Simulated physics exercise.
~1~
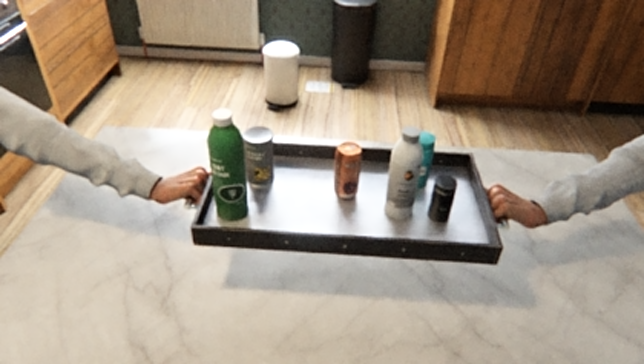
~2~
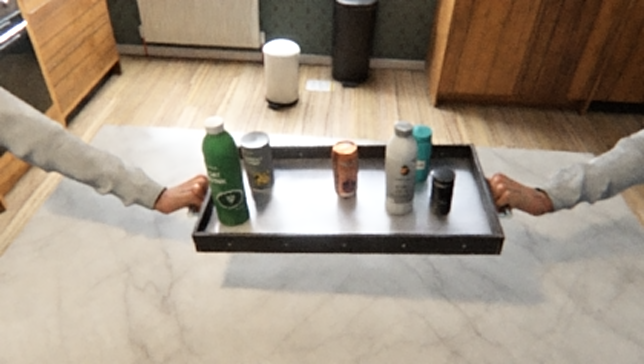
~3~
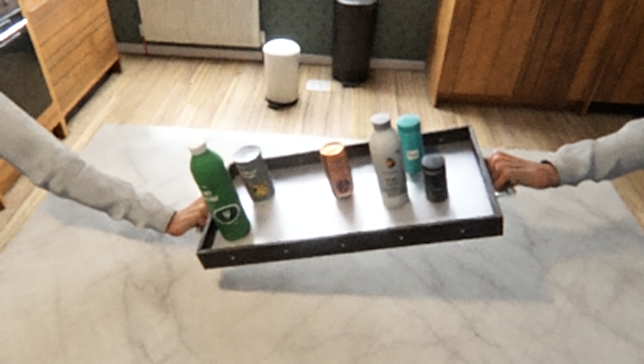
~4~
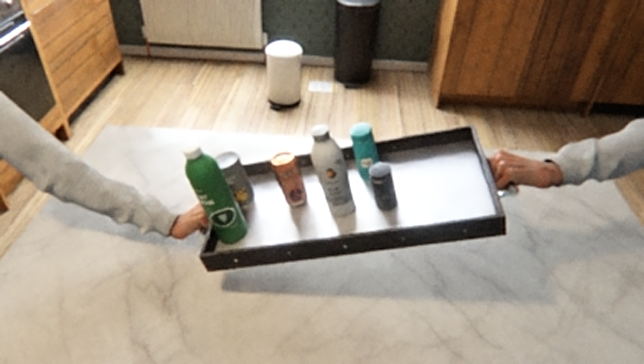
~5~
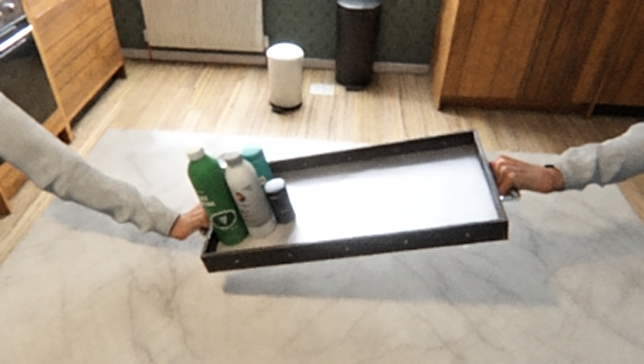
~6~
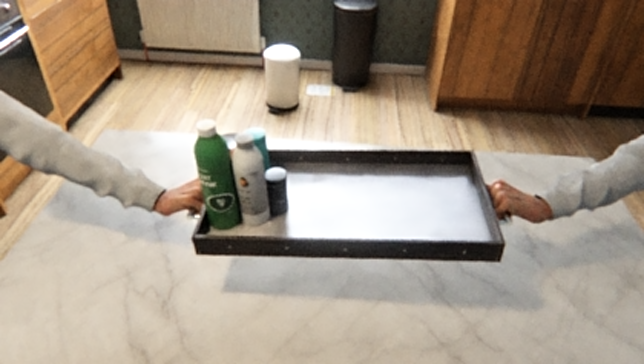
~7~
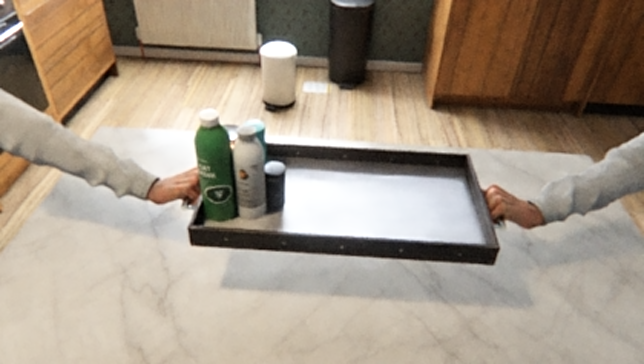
The clip opens with two hands holding a dark-rimmed tray level above a marble surface, with a green bottle at its left end and a grey tin, an orange can, a white bottle, a turquoise shaker and a black shaker spread across it. The hands tip the tray, lowering its left side. The white bottle, orange can and both shakers slide left toward the green bottle, which keeps its place. They bunch up there, hiding the orange can from view. The hands level the tray again, and the cluster stays standing at the left end, leaving the rest bare.
